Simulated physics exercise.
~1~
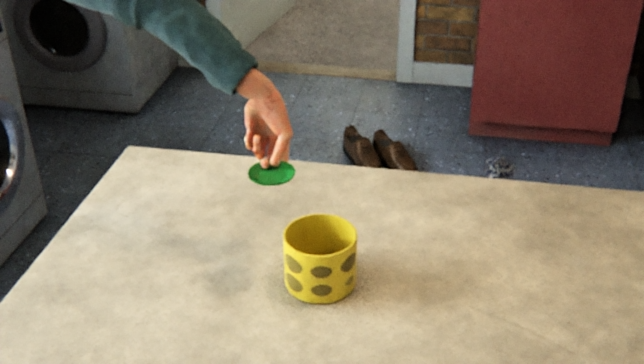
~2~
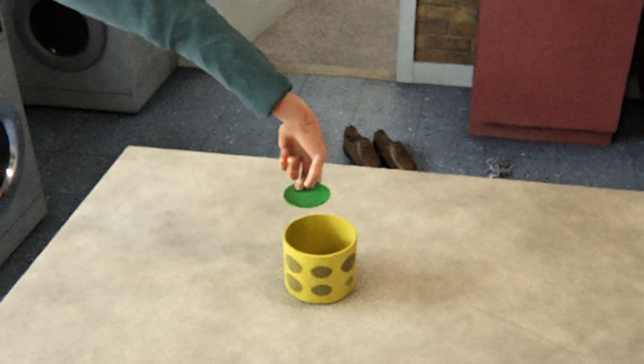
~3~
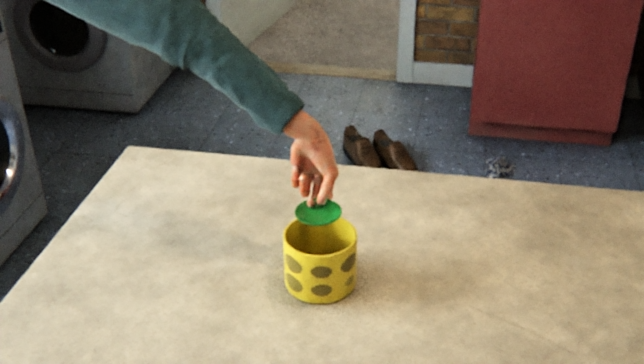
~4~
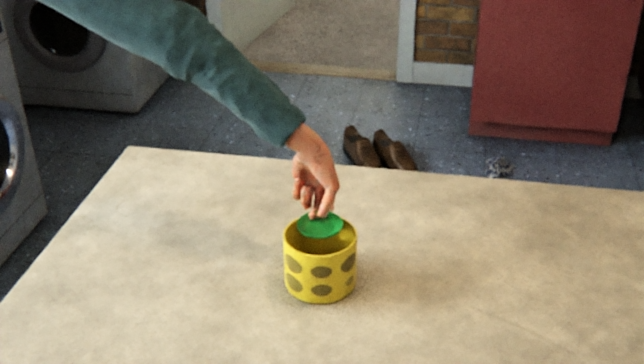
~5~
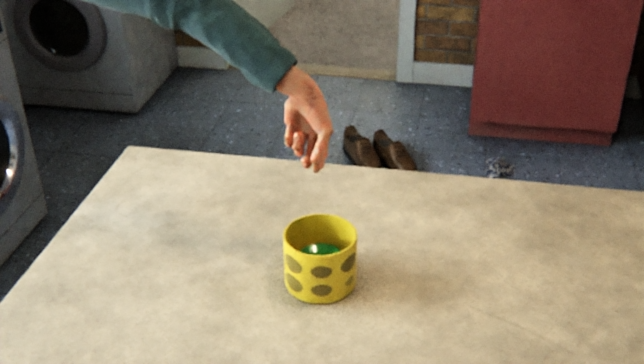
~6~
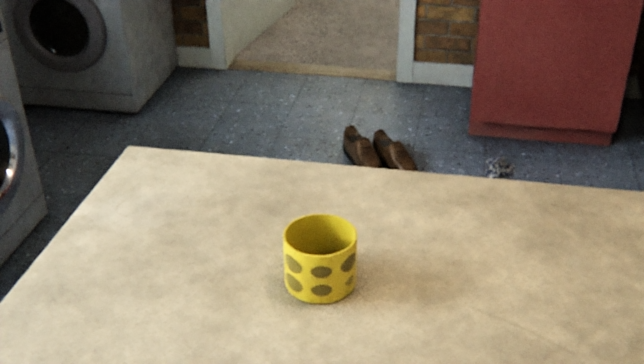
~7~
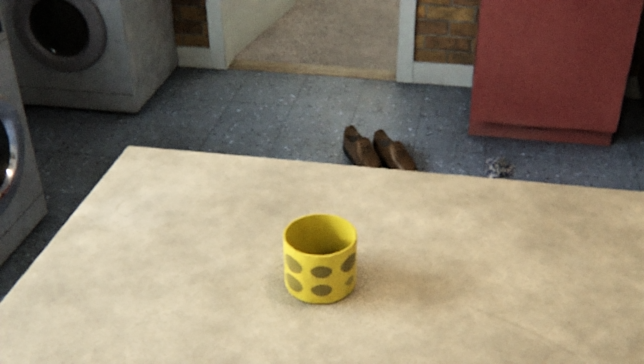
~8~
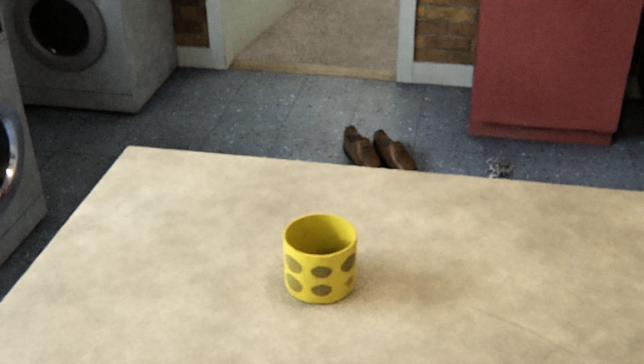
A hand lowers a green disc into a yellow spotted cup, releases it and withdraws.
